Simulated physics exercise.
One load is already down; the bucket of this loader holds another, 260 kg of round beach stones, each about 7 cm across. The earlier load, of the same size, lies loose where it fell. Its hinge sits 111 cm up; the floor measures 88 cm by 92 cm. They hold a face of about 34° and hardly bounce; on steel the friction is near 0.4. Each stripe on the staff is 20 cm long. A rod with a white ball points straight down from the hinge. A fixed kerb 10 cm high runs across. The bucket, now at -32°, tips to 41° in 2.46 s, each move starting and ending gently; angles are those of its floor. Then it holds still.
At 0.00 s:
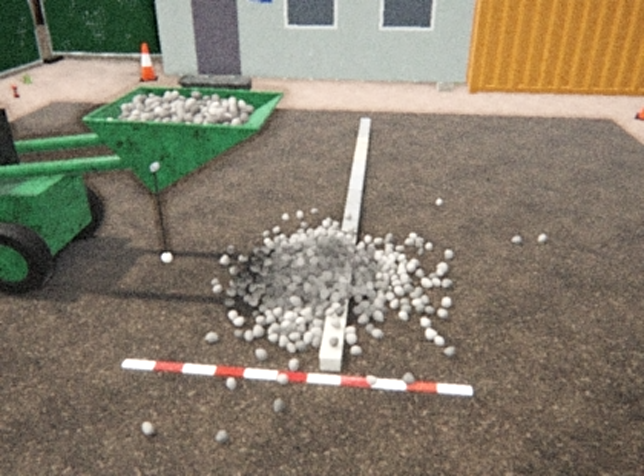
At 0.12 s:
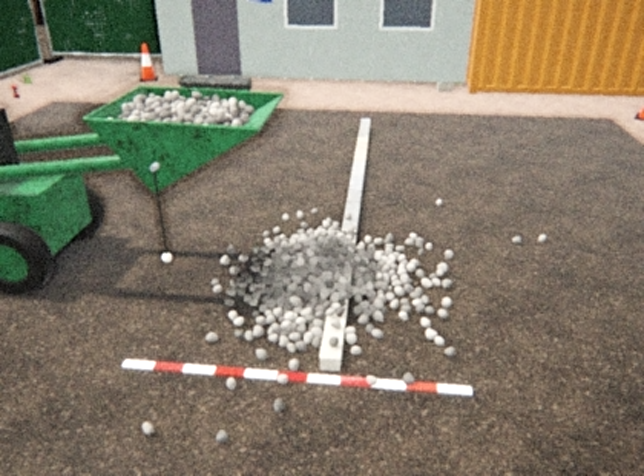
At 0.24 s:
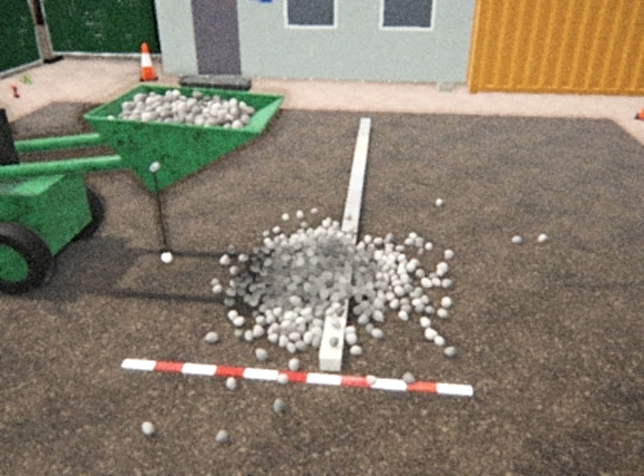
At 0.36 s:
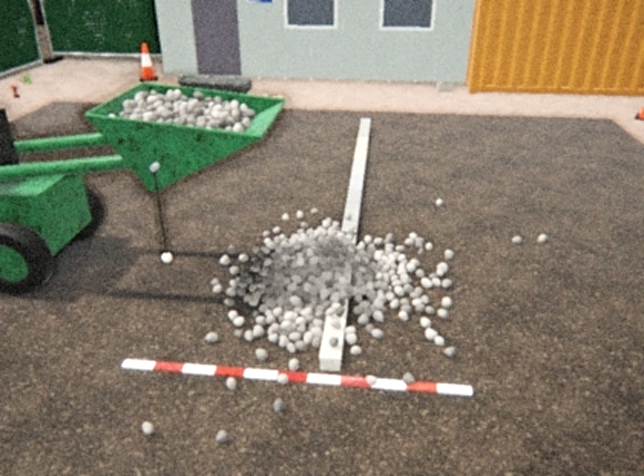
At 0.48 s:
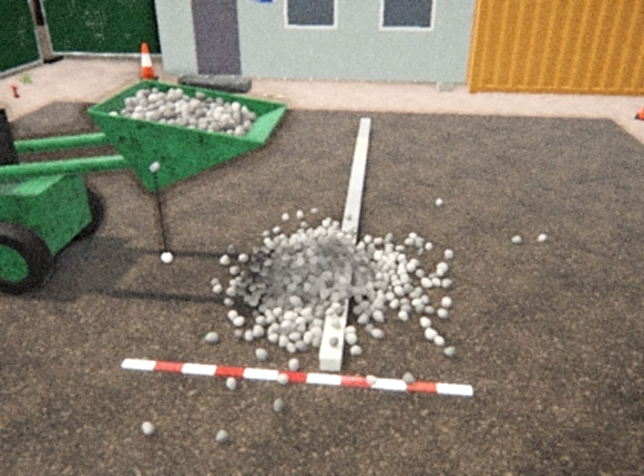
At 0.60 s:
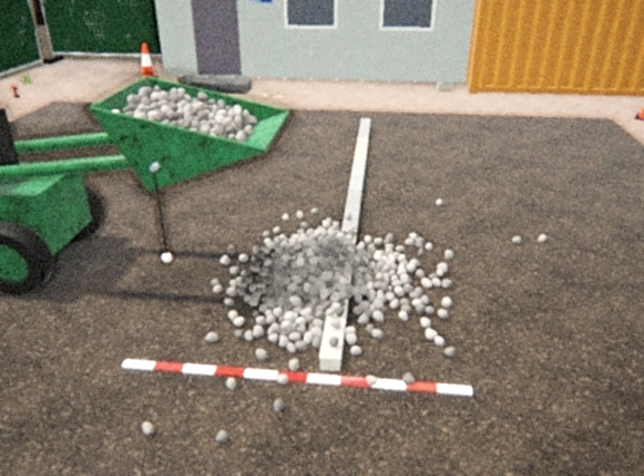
Paved yard with a loose pile of pale stones across a white kerb, a green loader's stone-filled bucket slowly tilting forward slightly.
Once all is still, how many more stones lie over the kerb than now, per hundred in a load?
Roughly 8 per cent of a load more.
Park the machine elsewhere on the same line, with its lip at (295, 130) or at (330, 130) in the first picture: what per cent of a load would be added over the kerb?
First some 45, then 80 per cent.
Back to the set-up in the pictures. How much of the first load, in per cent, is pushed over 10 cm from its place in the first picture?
Roughly 10 per cent of them.
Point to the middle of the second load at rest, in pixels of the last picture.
Their middle is at about (289, 263).
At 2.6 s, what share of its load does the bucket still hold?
Roughly 0 per cent is still inside.
After 1.8 s the floor is at 29°; in per cent of one load, 80 in the bucket, 96 on this side of the kerb, 24 over the kerb; the foremost stones are at (467, 255).
After 2.6 s the floor is at 41°; in per cent of one load, 2 in the bucket, 169 on this side of the kerb, 29 over the kerb; the foremost stones are at (467, 255).
After 2.9 s the floor is at 41°; in per cent of one load, 0 in the bucket, 168 on this side of the kerb, 32 over the kerb; the foremost stones are at (467, 255).
After 5.3 s the floor is at 41°; in per cent of one load, 0 in the bucket, 168 on this side of the kerb, 32 over the kerb; the foremost stones are at (467, 255). Net gain over the kerb, 8.
